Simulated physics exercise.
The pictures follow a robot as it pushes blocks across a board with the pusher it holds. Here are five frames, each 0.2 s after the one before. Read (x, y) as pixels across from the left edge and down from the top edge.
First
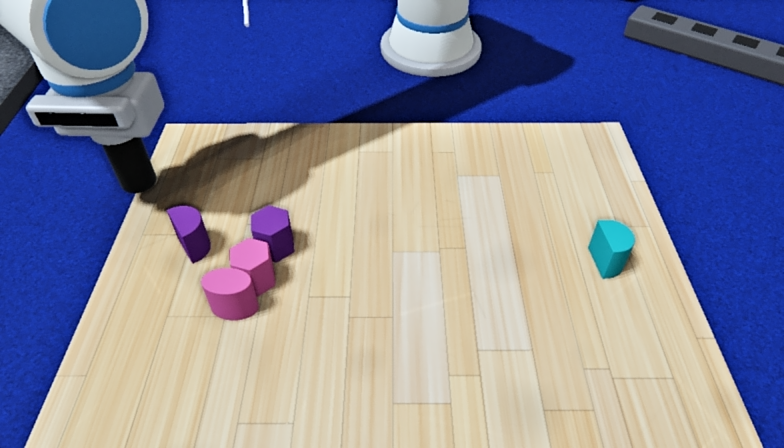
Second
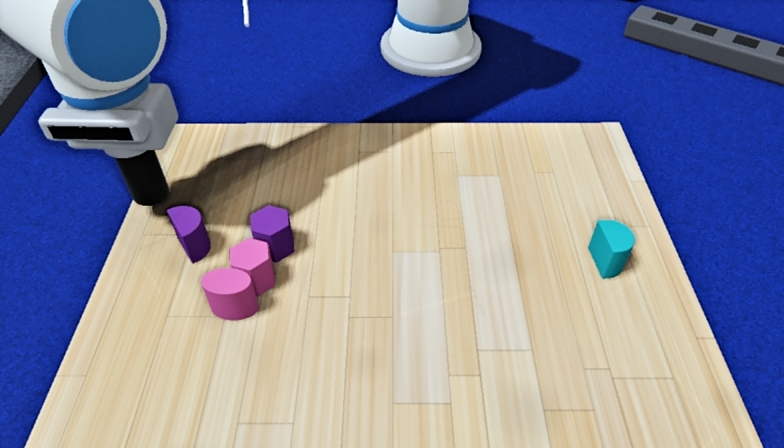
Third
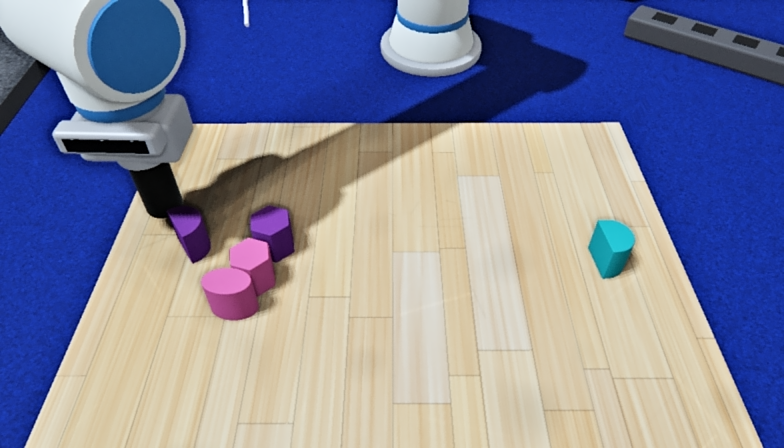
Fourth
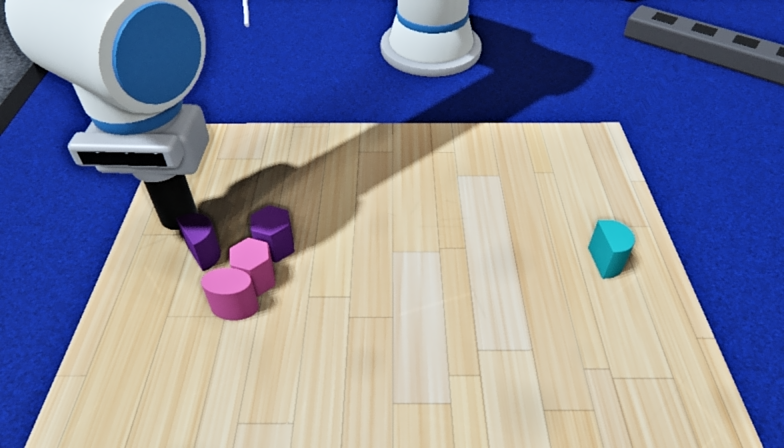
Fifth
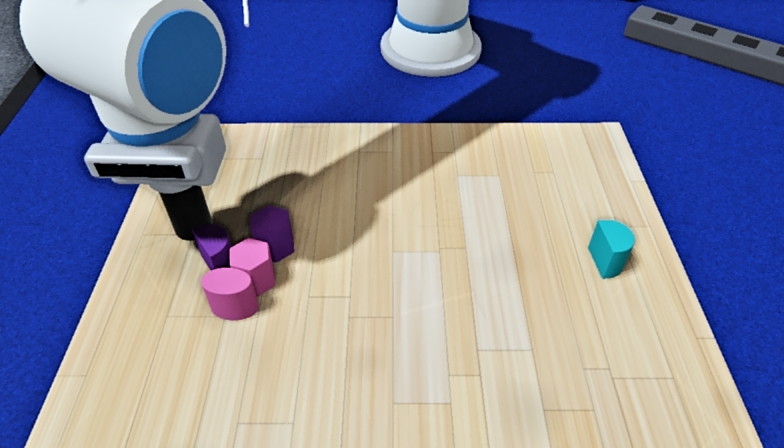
A white robot arm with blue bands and a black pusher reaches in at the upper left of a pale wooden tabletop on blue flooring, seen from above by a still camera. Two purple blocks and two pink ones cluster at left, a teal block sits at right. The pusher slides rightward and toward the viewer, nudging the purple half-round block the same way.
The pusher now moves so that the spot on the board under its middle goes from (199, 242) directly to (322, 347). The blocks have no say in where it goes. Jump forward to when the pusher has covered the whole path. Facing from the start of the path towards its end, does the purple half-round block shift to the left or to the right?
It moves right.
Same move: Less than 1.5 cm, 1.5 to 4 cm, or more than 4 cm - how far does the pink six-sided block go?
The shift is above 4 cm.
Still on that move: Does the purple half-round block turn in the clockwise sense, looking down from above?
Yes - that is the case.
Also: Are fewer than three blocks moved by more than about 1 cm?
No, it doesn't check out.
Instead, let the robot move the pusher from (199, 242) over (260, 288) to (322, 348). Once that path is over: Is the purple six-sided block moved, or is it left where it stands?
Put simply, it stays right there.
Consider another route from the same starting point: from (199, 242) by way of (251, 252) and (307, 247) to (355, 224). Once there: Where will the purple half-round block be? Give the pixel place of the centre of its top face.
I expect it at (238, 257).
On the path given first. One third of the way, pusher (233, 261); purple half-round block (252, 272); pink oval block (228, 296), turned 25° clockwise; pink six-sided block (289, 266), turned 70° anticlockwise.
Two thirds of the way, pusher (275, 296); purple half-round block (288, 317), turned 15° clockwise; pink oval block (228, 296), turned 25° clockwise; pink six-sided block (312, 272).
At the end, pusher (320, 335); purple half-round block (324, 366), turned 45° clockwise; pink oval block (228, 296), turned 25° clockwise; pink six-sided block (326, 276), turned 165° anticlockwise; purple six-sided block still.
